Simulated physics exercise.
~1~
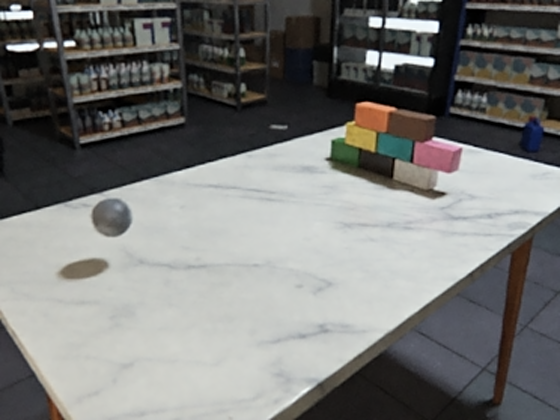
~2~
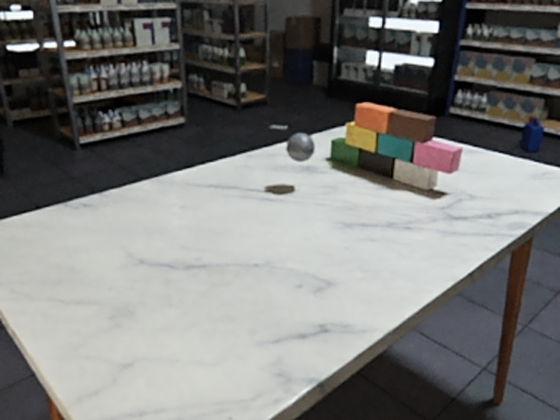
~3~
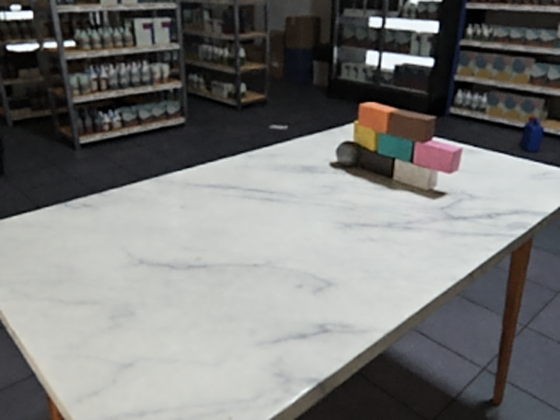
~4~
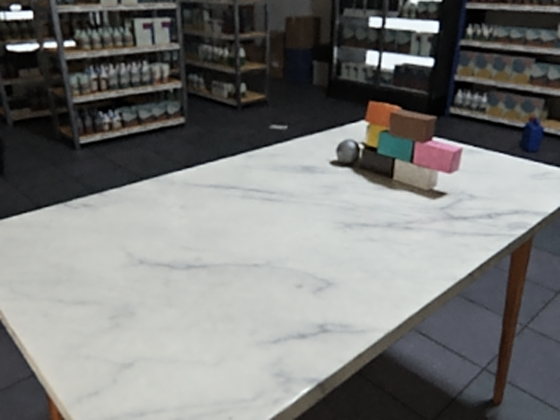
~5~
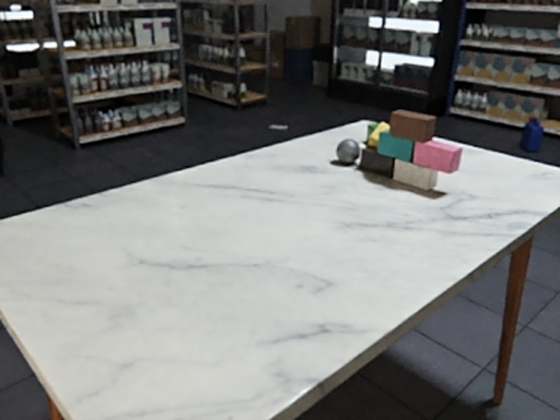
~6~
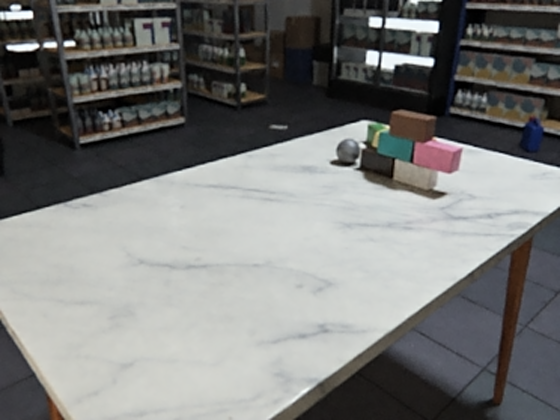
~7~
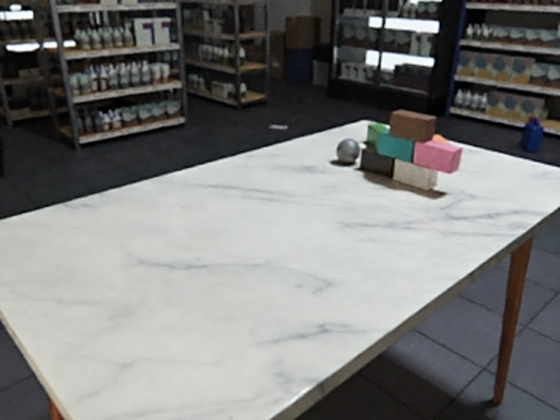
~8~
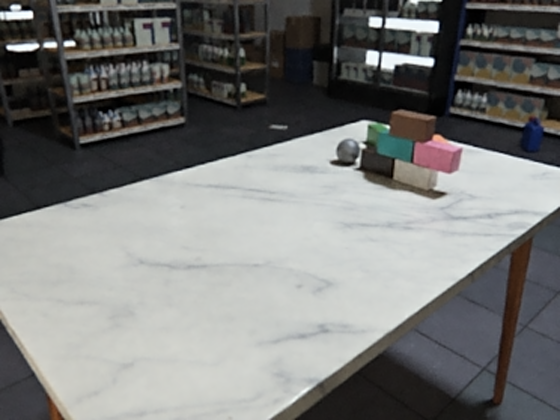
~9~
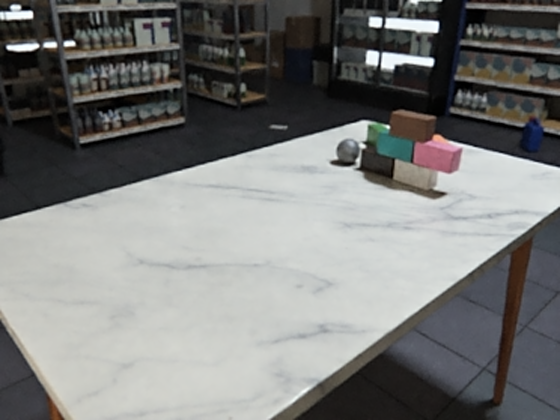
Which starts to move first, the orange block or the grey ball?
The grey ball moves first, travelling right towards the pile while the orange block is still in place on top, and the orange block only tips afterwards.
In the video, a grey ball flies right over a marble-patterned table and hits a small pile of coloured blocks. The orange and yellow blocks topple behind the pile and the green block shifts, while the brown, turquoise, pink, white and black blocks stay in place beside the resting ball.
